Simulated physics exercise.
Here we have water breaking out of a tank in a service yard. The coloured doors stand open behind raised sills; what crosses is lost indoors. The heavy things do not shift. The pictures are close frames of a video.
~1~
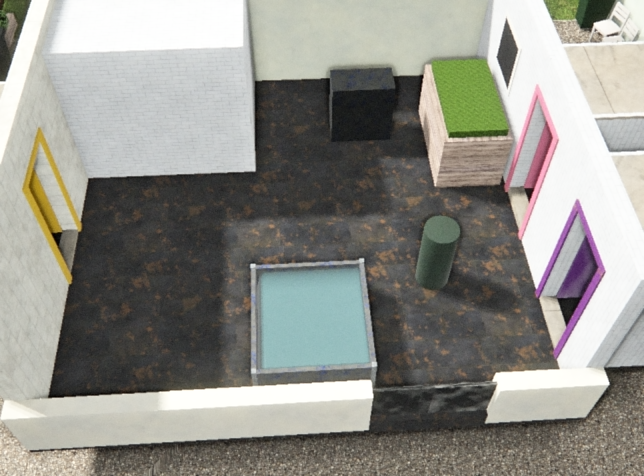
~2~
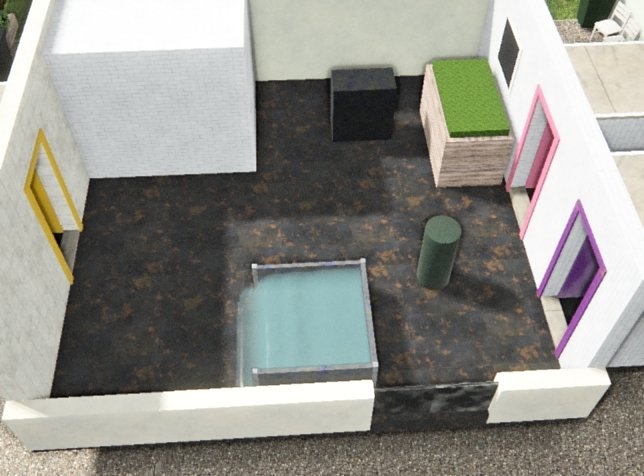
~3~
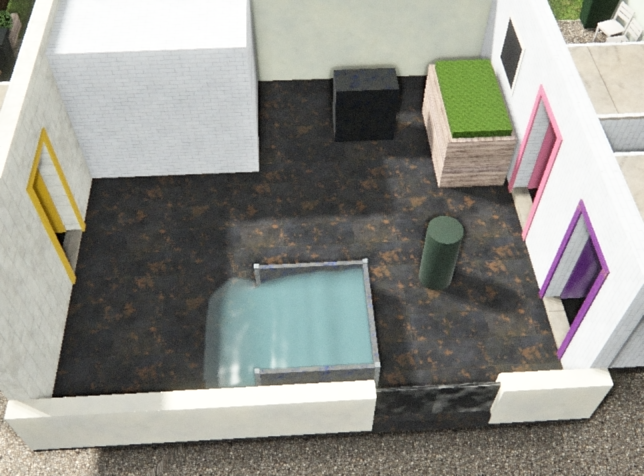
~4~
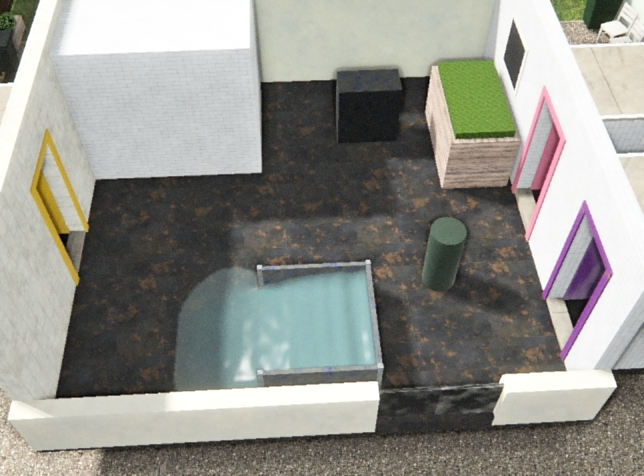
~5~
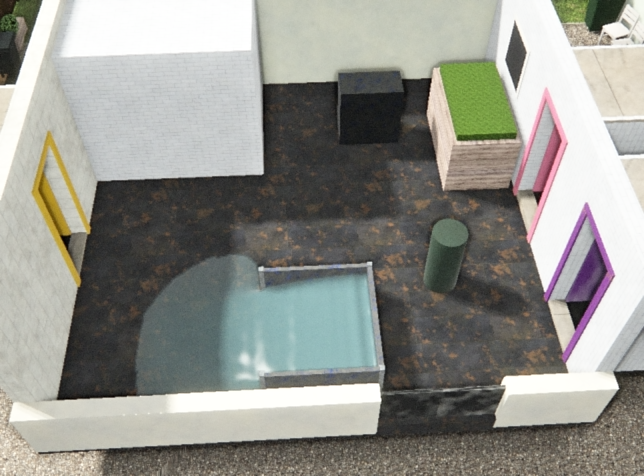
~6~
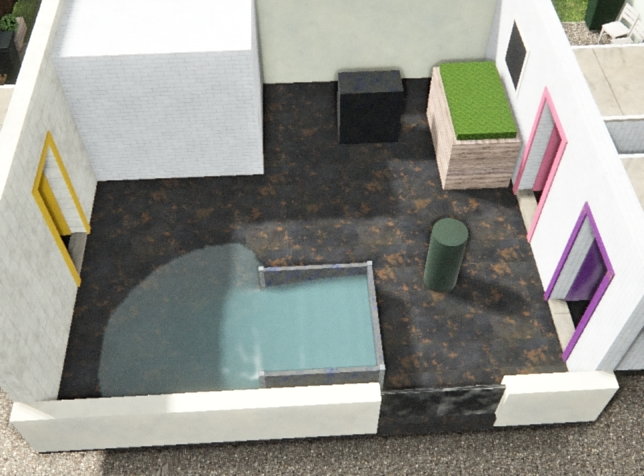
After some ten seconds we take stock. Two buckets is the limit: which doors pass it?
The yellow door takes more than that; the purple door stays under that; the pink door stays under that.
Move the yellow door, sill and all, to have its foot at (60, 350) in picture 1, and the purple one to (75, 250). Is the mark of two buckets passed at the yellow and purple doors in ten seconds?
My reading: Yellow door takes more, purple door floods.
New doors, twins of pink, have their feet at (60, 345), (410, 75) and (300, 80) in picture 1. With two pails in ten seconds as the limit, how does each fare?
In turn: Passes that mark, holds, is under.
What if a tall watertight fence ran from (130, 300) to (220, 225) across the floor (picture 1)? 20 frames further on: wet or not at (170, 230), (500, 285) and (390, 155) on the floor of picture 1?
In that order: Flooded, free of water, clear.
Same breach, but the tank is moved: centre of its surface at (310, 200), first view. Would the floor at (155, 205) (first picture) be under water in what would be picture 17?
There: Flooded.
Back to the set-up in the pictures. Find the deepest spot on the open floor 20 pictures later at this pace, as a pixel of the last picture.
Around (96, 191).
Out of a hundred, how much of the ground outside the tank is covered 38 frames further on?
Close to 60 %.
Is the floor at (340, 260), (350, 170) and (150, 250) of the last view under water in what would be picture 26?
In turn: Clear, clear, under water.
A moment on, water covers 25 % of the floor; the yellow door wet at the sill, nothing in, the purple door not reached, the pink door not reached.
Next, water covers 25 % of the floor; the yellow door under two buckets in, the purple door not reached, the pink door not reached.
Then, water covers 30 % of the floor; the yellow door over two buckets in, the purple door not reached, the pink door not reached.
Later, water covers 60 % of the floor; the yellow door over two buckets in, the purple door not reached, the pink door not reached.
In the end, water covers 80 % of the floor; the yellow door over two buckets in, the purple door wet at the sill, nothing in, the pink door wet at the sill, nothing in.
